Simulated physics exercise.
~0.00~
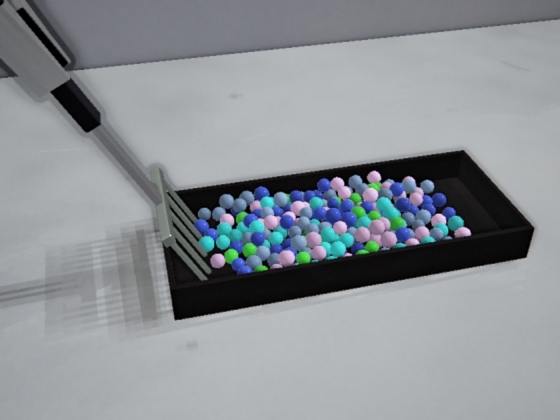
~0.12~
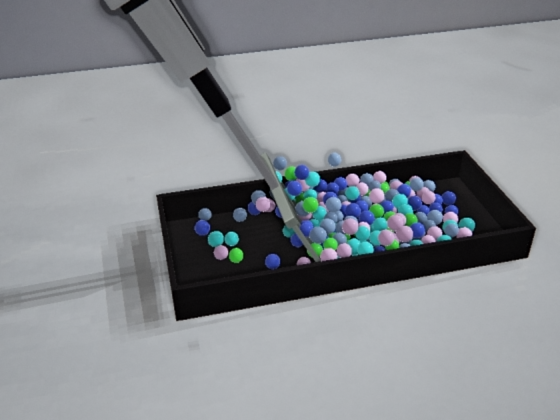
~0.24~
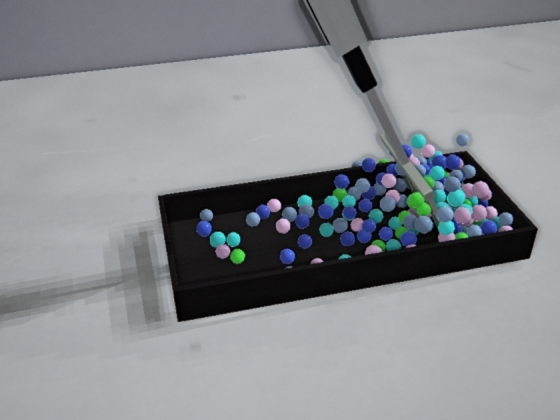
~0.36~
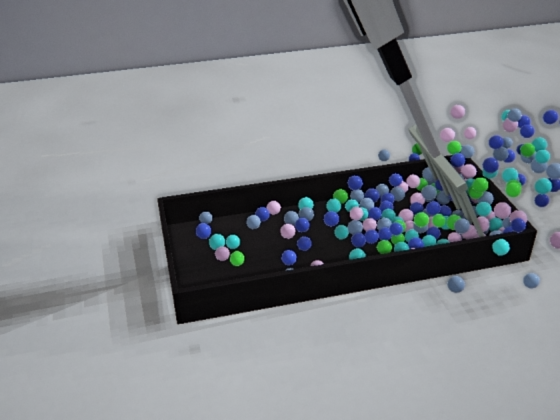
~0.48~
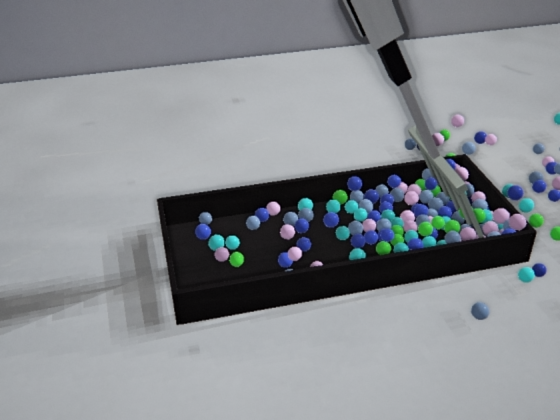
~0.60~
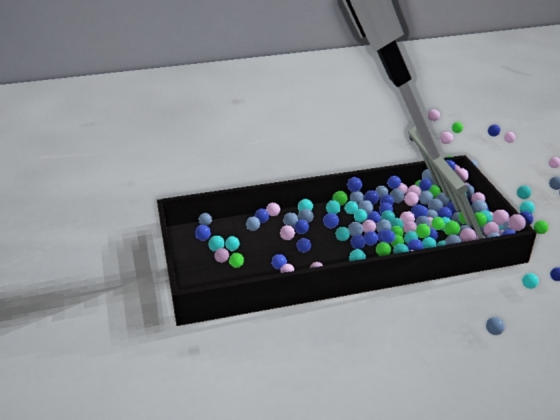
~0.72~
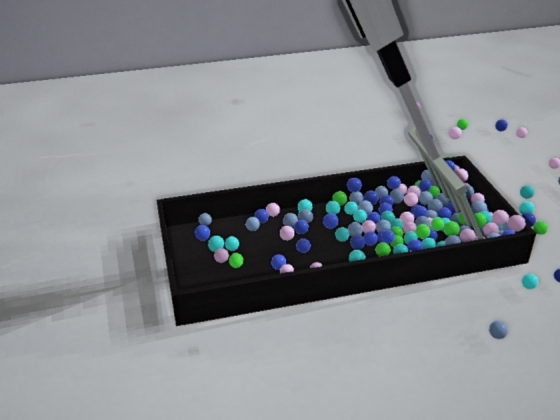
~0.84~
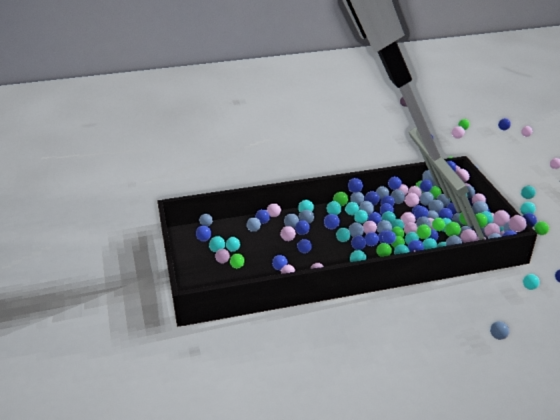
A rake sweeps colourful balls rightward through a black tin, spilling some over the far end.
